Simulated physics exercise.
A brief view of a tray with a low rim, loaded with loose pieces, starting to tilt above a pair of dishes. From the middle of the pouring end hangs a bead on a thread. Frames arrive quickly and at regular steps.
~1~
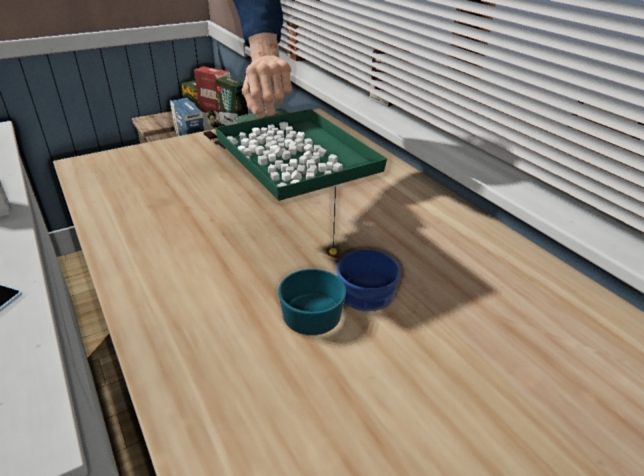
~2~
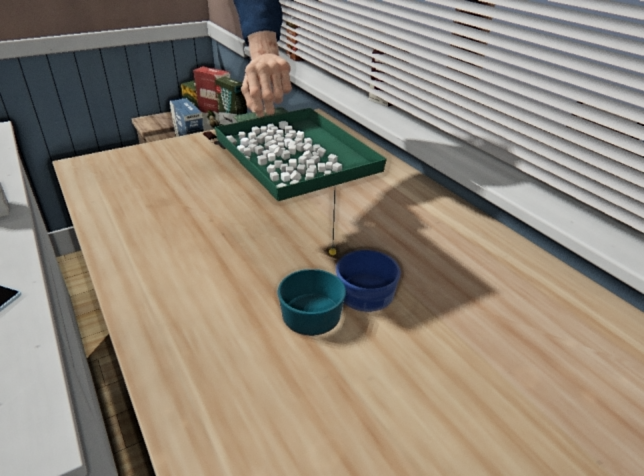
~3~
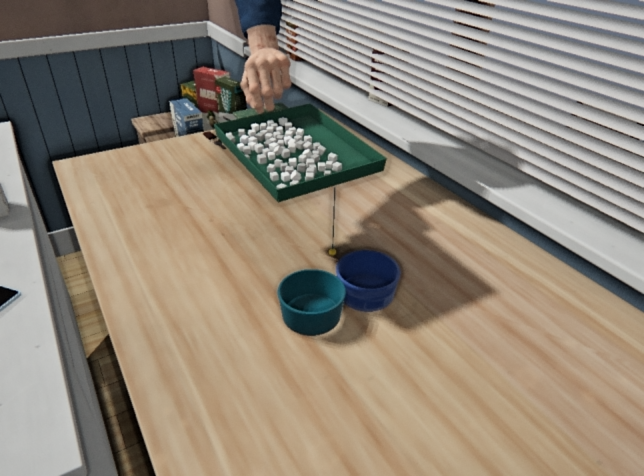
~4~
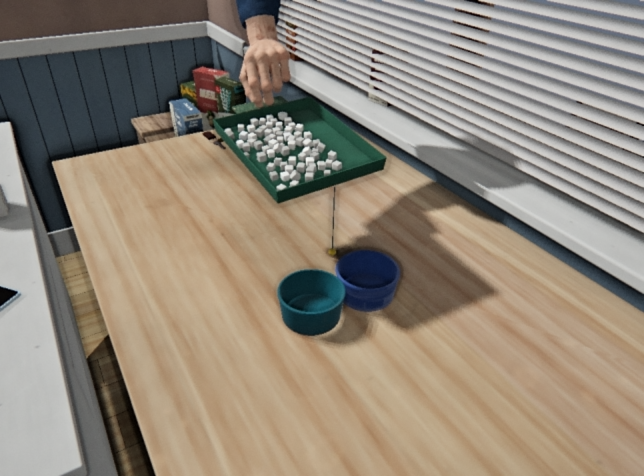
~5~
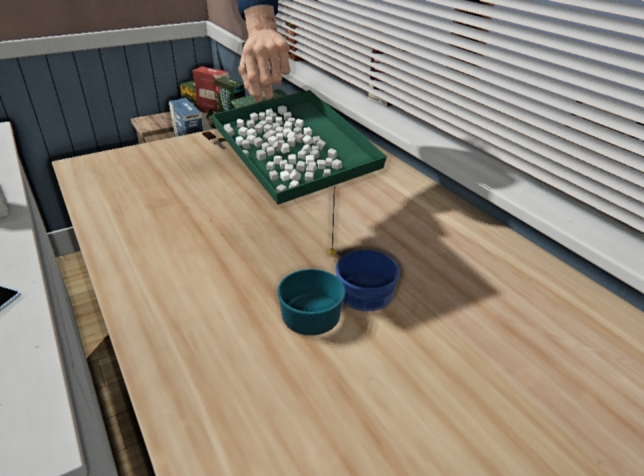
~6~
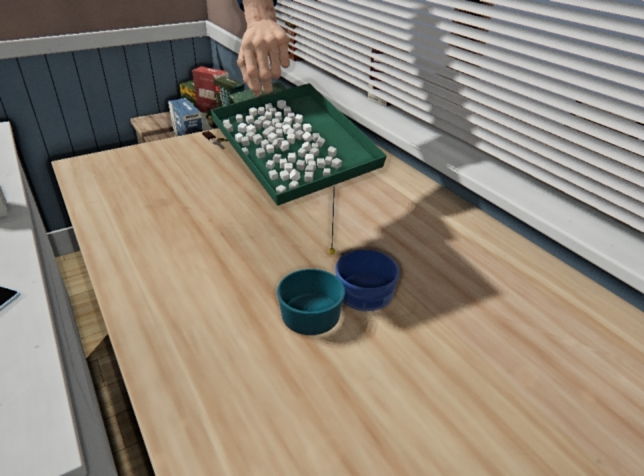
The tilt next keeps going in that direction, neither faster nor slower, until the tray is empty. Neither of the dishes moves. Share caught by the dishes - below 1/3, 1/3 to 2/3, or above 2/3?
1/3 to 2/3.
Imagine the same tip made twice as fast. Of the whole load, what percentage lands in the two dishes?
Near 60 %.
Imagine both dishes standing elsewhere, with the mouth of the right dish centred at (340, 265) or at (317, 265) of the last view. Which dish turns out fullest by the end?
Position 1 - the dish to the left; position 2 - the dish to the left.
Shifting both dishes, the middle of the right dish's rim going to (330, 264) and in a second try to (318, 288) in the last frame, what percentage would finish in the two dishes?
You'd get 60 in a hundred first and 70 in a hundred after that.
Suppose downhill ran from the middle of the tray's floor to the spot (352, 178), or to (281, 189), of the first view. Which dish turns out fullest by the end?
The first tilt favours the right-side dish and the second favours the left-side dish.
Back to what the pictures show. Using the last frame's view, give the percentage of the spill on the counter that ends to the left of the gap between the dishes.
Estimate: Roughly 100 %.
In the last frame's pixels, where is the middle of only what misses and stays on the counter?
Look around pixel (237, 315).
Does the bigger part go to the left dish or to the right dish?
It's the dish to the left that ends up fuller.
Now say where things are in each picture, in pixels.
Corners of the pouring end (278, 187) and (385, 158), level; middle of the load (283, 152), sugar cubes; left dish (329, 320); right dish (386, 296); bead on its thread (333, 251), in the first frame.
Corners of the pouring end (278, 187) and (385, 158), level; middle of the load (282, 152), in the second frame.
Corners of the pouring end (278, 189) and (385, 158), tipped barely, lowest at the left corner; middle of the load (282, 150), in the third frame.
Corners of the pouring end (278, 190) and (385, 157), tipped a little, lowest at the left corner; middle of the load (282, 147), in the fourth frame.
Corners of the pouring end (277, 192) and (385, 156), tipped a little, lowest at the left corner; middle of the load (281, 144), in the fifth frame.
Corners of the pouring end (277, 194) and (385, 155), tipped a little, lowest at the left corner; middle of the load (281, 141); left dish (328, 320); right dish (385, 296), in the sixth frame.
Just after the last frame, tray tipped steeply; every one on the tray.
A moment on, tray tipped right over; almost all on the tray; about a tenth in the left dish.
Further on, tray tipped past a quarter turn; roughly half in the left dish; roughly half outside both.
When it is over, tray tipped past a quarter turn; roughly half in the left dish; not one in the right dish; roughly half outside both.
